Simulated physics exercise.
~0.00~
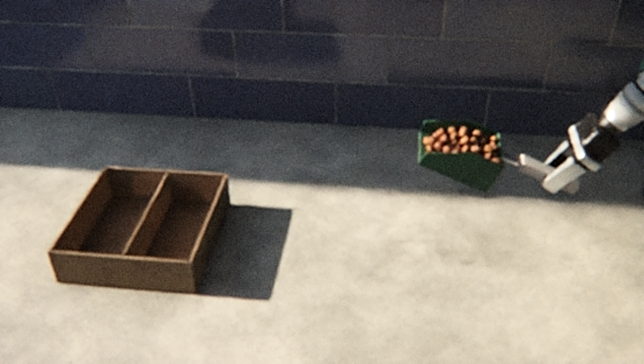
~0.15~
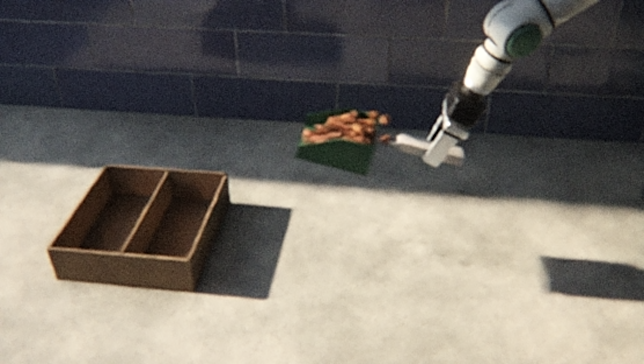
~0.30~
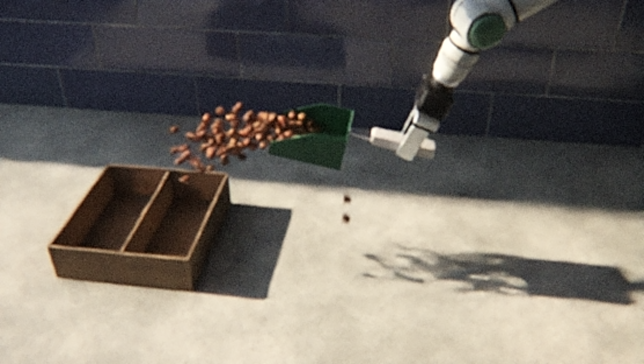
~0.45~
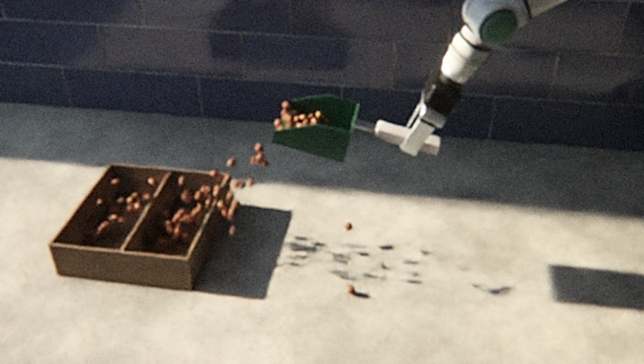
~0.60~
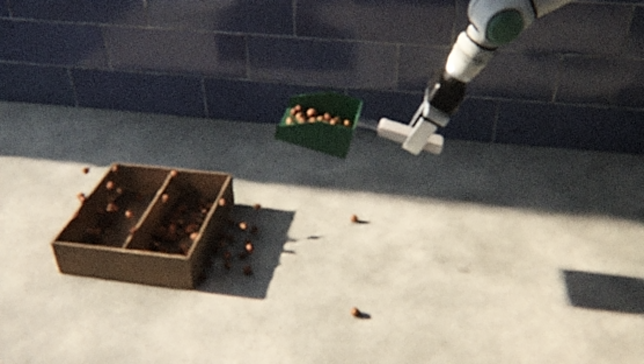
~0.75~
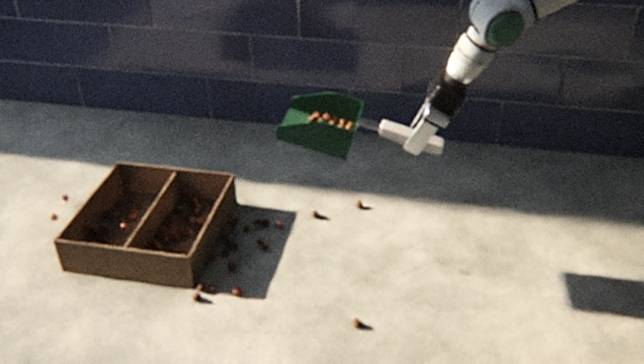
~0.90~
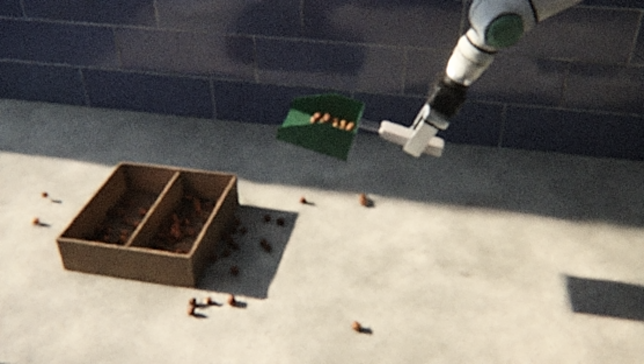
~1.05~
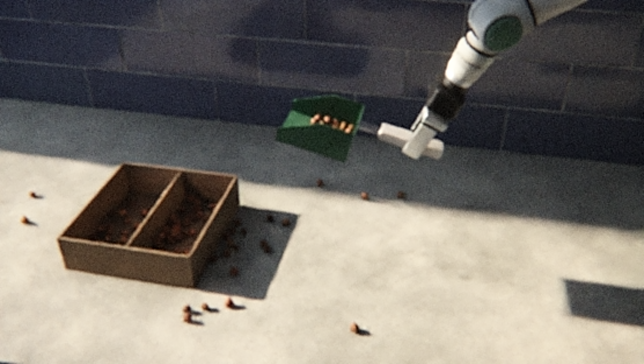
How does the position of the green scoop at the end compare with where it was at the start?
At the end the scoop is well to the left of where it started and slightly higher, closer to the brown bin.
